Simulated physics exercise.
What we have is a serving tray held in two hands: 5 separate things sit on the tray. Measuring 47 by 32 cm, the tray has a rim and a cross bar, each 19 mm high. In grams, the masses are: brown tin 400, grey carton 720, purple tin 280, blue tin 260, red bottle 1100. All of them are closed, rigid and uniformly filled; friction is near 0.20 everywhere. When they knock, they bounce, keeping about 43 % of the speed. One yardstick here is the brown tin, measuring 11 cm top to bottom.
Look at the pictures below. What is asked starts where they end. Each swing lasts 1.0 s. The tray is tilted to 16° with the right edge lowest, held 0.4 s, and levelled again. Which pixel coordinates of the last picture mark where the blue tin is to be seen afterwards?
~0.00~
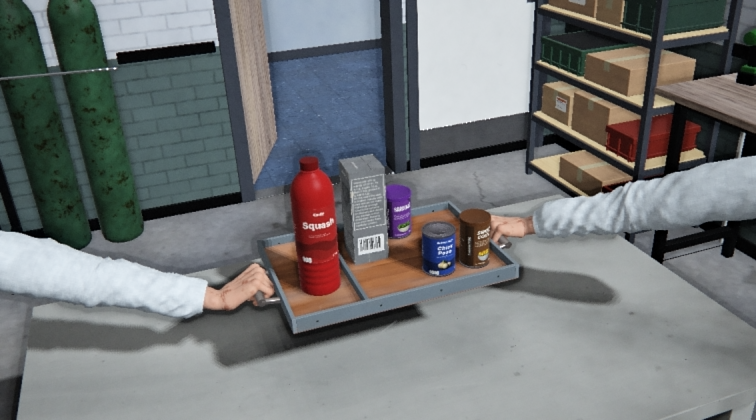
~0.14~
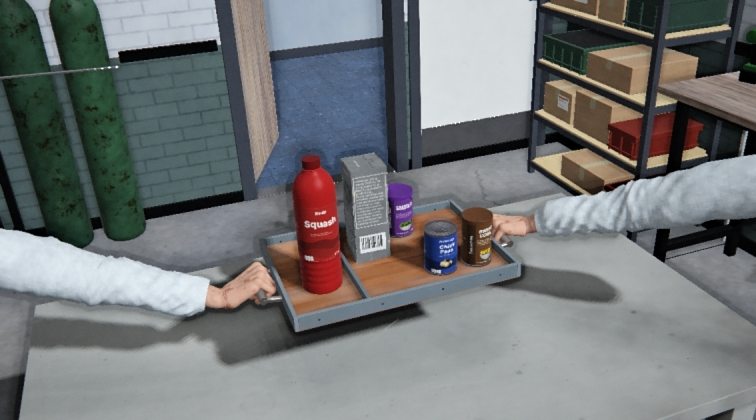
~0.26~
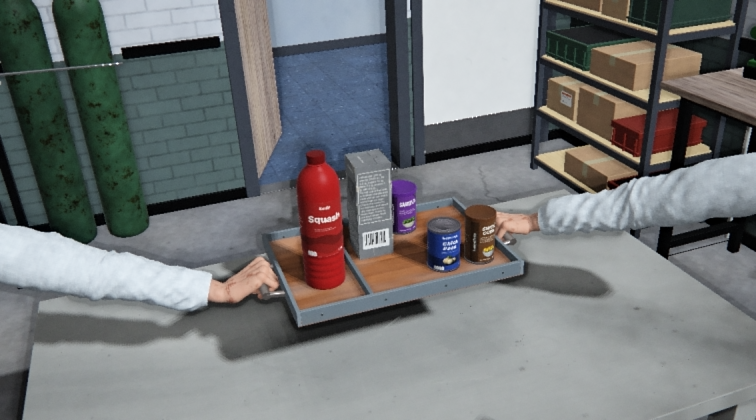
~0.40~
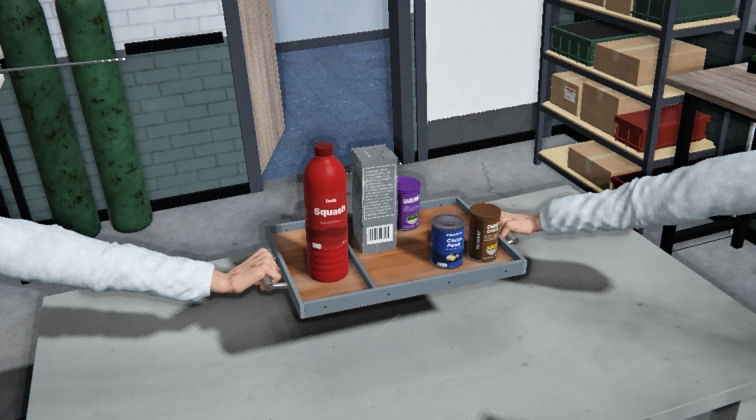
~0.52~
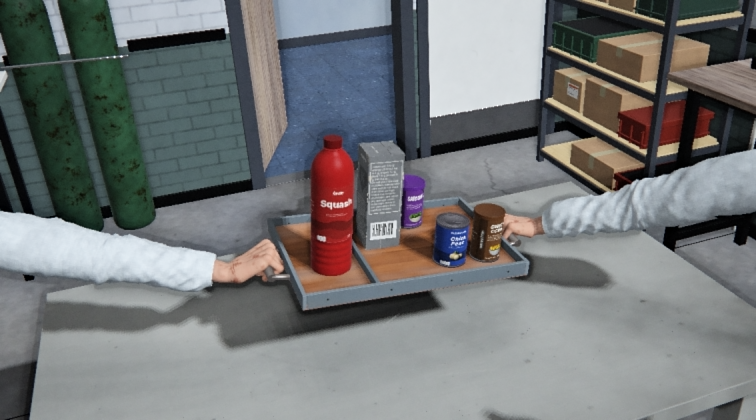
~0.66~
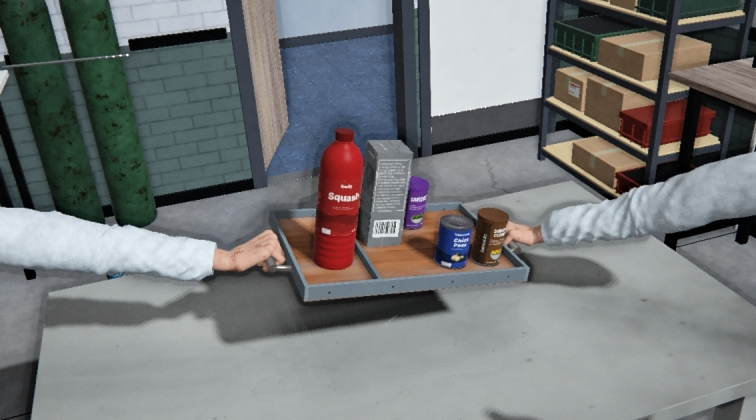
The blue tin is to be seen near (477, 240) in pixels.
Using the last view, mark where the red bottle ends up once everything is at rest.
Around (448, 223).
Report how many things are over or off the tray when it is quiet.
That comes to 3.
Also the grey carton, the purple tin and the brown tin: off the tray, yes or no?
Grey carton: Goes out of bounds; purple tin: Goes out of bounds; brown tin: Stays in bounds.
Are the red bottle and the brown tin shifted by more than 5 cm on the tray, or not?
First the red bottle: It departs its position; then the brown tin: It stays in position.
After 1.56 s, tilt 16°, right edge down; blue tin slid 3 cm near (469, 247); red bottle tipped 36° from how it sat; grey carton tipped 6° from how it sat.
After 2.06 s, tilt 6°, right edge down; grey carton now off the tray; blue tin slid 6 cm near (479, 246); purple tin on its side.
By the end (3.0 s), off the tray, grey carton and purple tin; tipped over on the tray, red bottle; not toppled but over 5 cm from the start, blue tin; brown tin in place, give or take 5 cm. Seen from the same camera at the end, blue tin near (477, 240).
